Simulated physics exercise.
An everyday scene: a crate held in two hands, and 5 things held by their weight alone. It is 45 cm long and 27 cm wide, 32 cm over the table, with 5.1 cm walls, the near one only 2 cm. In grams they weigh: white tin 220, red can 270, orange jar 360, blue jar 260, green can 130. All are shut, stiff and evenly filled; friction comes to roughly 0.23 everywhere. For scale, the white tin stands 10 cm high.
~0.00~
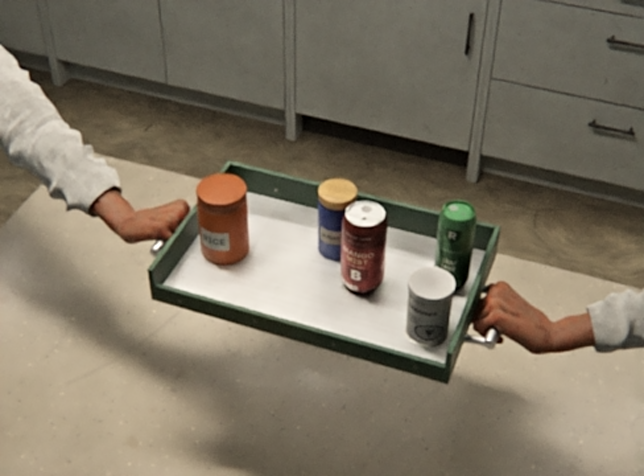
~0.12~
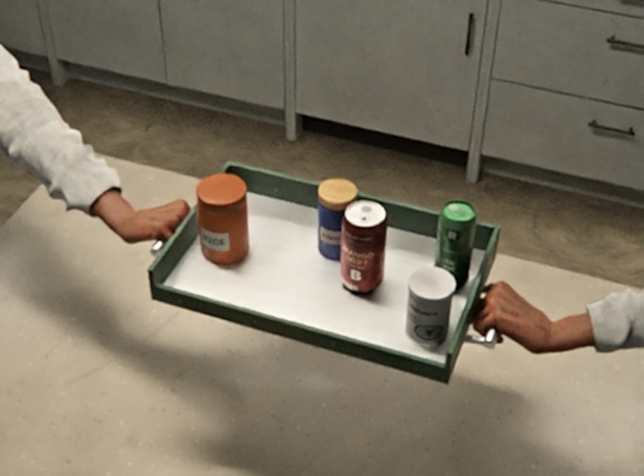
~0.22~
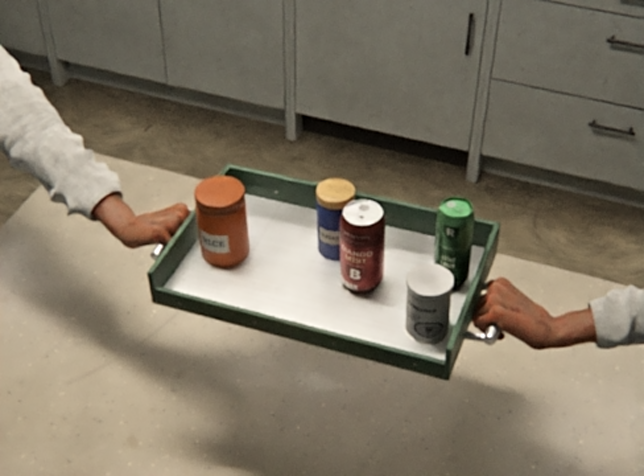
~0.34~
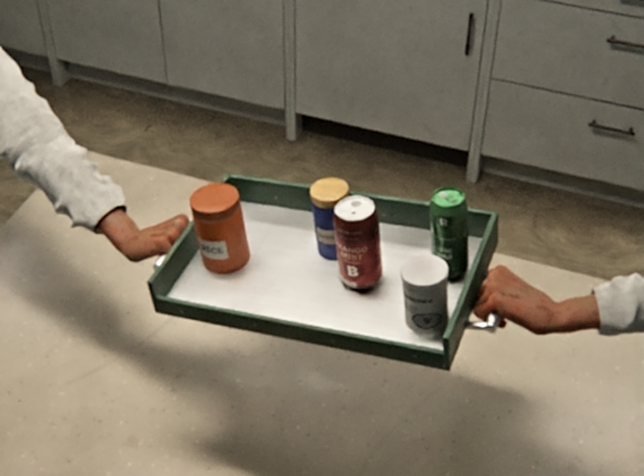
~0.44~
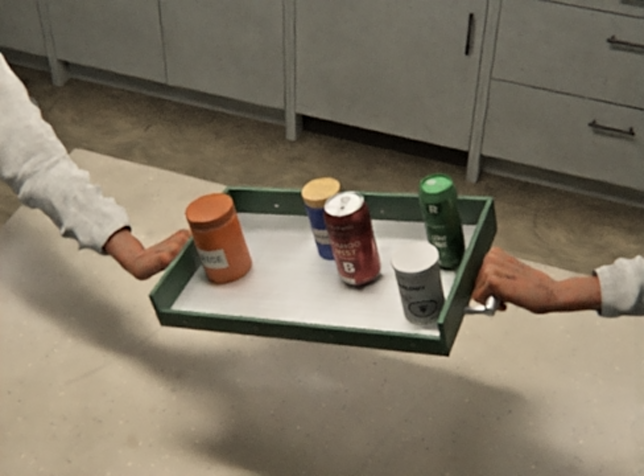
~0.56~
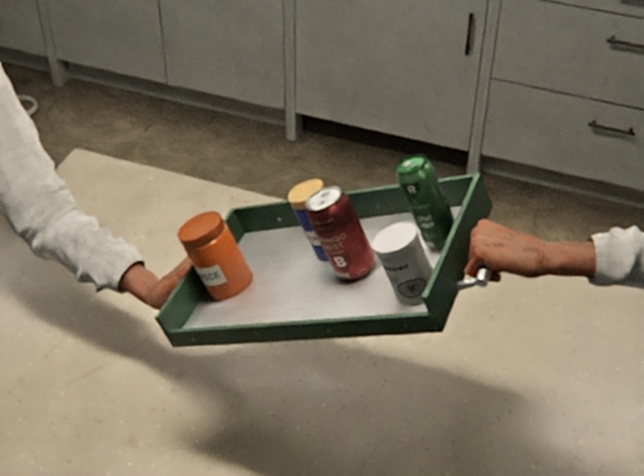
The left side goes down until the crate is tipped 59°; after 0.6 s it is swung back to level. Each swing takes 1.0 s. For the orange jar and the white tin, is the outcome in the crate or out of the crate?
The orange jar is still inside, the white tin gets tipped out.
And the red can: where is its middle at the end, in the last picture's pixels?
At about (223, 196).
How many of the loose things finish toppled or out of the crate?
That comes to 3.
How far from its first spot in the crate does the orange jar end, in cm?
About 3 cm.
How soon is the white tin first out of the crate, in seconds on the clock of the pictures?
At about 1.2 s.
By 0.86 s, crate at 52°, left side down; white tin 18 cm from its spot near (286, 280); orange jar 2 cm from its spot near (231, 301); blue jar rocked 6° off its seat.
By 1.46 s, crate at 59°, left side down; white tin, blue jar and green can now out of the crate; orange jar 3 cm from its spot near (234, 321); red can rocked 5° off its seat.
By 2.26 s, crate at 23°, left side down; orange jar 3 cm from its spot near (203, 264); red can rocked 3° off its seat.
When it is over (3.2 s), out of the crate, white tin, blue jar and green can; not toppled but over 5 cm from the start, red can; the last one within 5 cm of the start. In the last view, orange jar near (206, 228), white tin near (129, 451).
